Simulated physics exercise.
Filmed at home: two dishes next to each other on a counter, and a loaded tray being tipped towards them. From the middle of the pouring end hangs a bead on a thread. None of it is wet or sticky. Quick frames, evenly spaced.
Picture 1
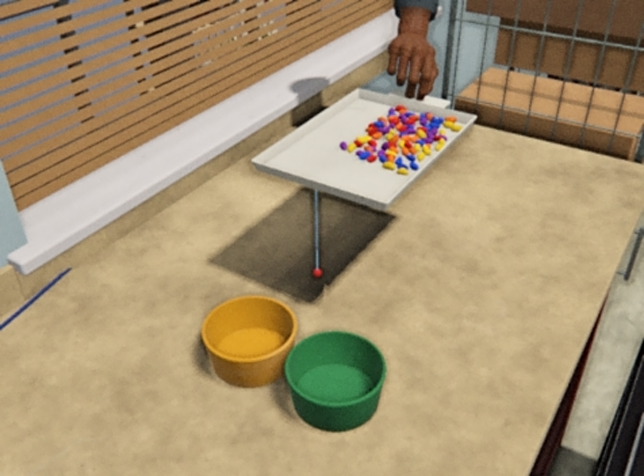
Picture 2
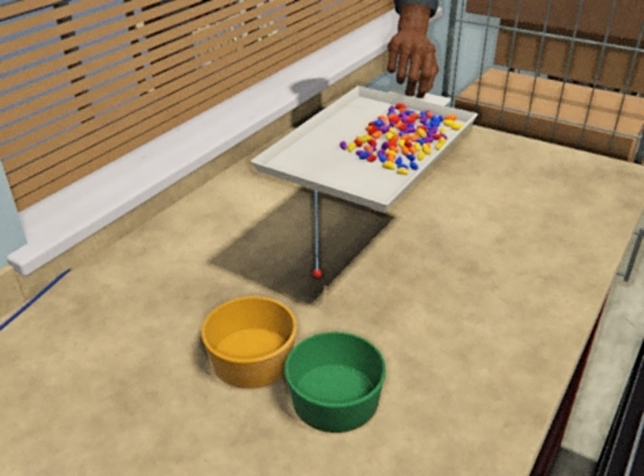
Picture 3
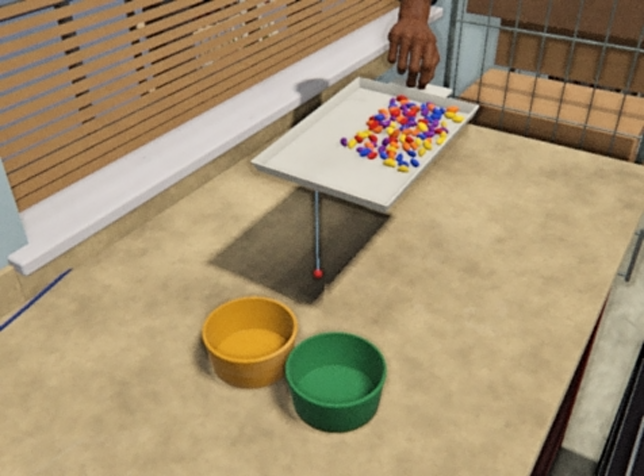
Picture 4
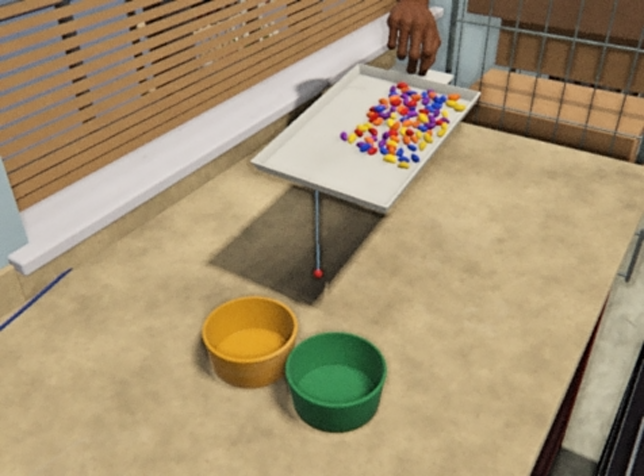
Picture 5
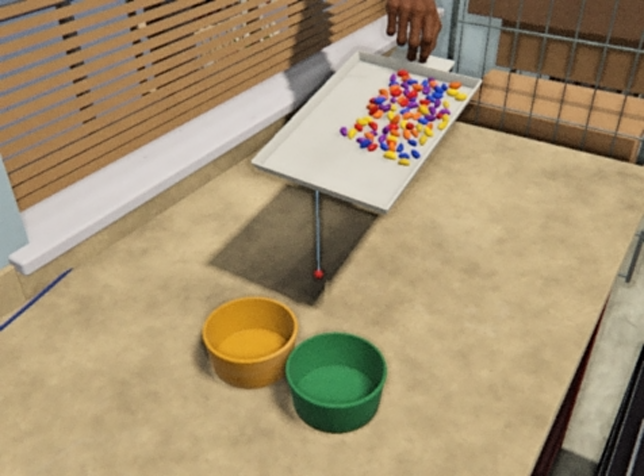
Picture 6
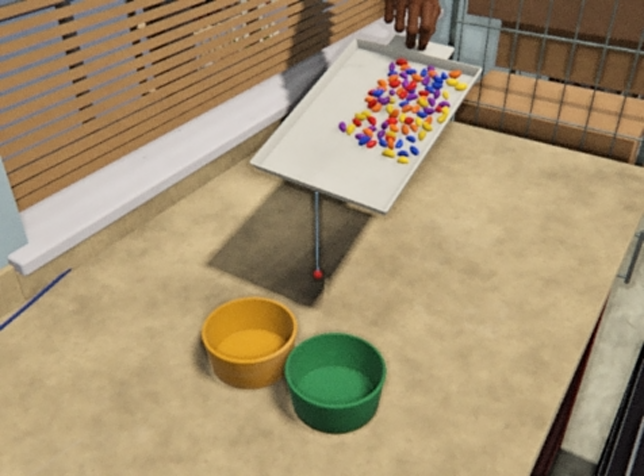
White tray of colourful jelly beans tilting gradually as a hand raises its far end, above orange and green bowls.
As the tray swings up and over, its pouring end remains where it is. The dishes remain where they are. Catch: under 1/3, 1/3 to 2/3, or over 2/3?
Under one part in three.
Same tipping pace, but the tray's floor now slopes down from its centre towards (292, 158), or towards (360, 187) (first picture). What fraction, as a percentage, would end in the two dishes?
About 0 % and 10 %.
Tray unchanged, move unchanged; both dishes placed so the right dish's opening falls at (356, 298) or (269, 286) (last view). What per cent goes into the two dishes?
40 and 10 %.
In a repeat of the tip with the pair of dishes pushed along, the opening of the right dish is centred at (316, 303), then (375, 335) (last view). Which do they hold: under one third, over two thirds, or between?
In turn: The middle third; more than two thirds.
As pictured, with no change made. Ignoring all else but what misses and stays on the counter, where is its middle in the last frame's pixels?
Around (337, 337).
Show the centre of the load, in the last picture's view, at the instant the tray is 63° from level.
Close to (348, 198).
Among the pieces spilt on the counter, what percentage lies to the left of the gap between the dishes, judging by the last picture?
Close to 10 %.
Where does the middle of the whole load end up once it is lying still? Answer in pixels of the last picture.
Around (331, 343).
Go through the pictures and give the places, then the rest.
Corners of the pouring end at (256, 160) and (385, 200), level; middle of the load at (403, 136), jelly beans; left dish at (222, 367); right dish at (309, 411); bead on its thread at (317, 273), in the first frame.
Corners of the pouring end at (256, 160) and (385, 201), level; middle of the load at (403, 135), in the second frame.
Corners of the pouring end at (257, 160) and (385, 202), tipped barely, lowest at the right corner; middle of the load at (404, 129), in the third frame.
Corners of the pouring end at (256, 160) and (385, 203), tipped a little, lowest at the right corner; middle of the load at (404, 120), in the fourth frame.
Corners of the pouring end at (256, 160) and (385, 205), tipped a little, lowest at the right corner; middle of the load at (405, 112), in the fifth frame.
Corners of the pouring end at (255, 161) and (384, 207), tipped clearly, lowest at the right corner; middle of the load at (404, 104); left dish at (222, 369); right dish at (309, 413), in the sixth frame.
Soon, tray tipped steeply; about two thirds on the tray; a stray few in the right dish; about a third in the air.
A while on, tray tipped right over; about a quarter on the tray; a small part in the right dish; a small part in the left dish; about a third outside both; about a quarter in the air.
Towards the end, tray tipped past a quarter turn; a small part in the right dish; a small part in the left dish; most outside both.
Finally, tray tipped past a quarter turn; a small part in the right dish; a small part in the left dish; most outside both.
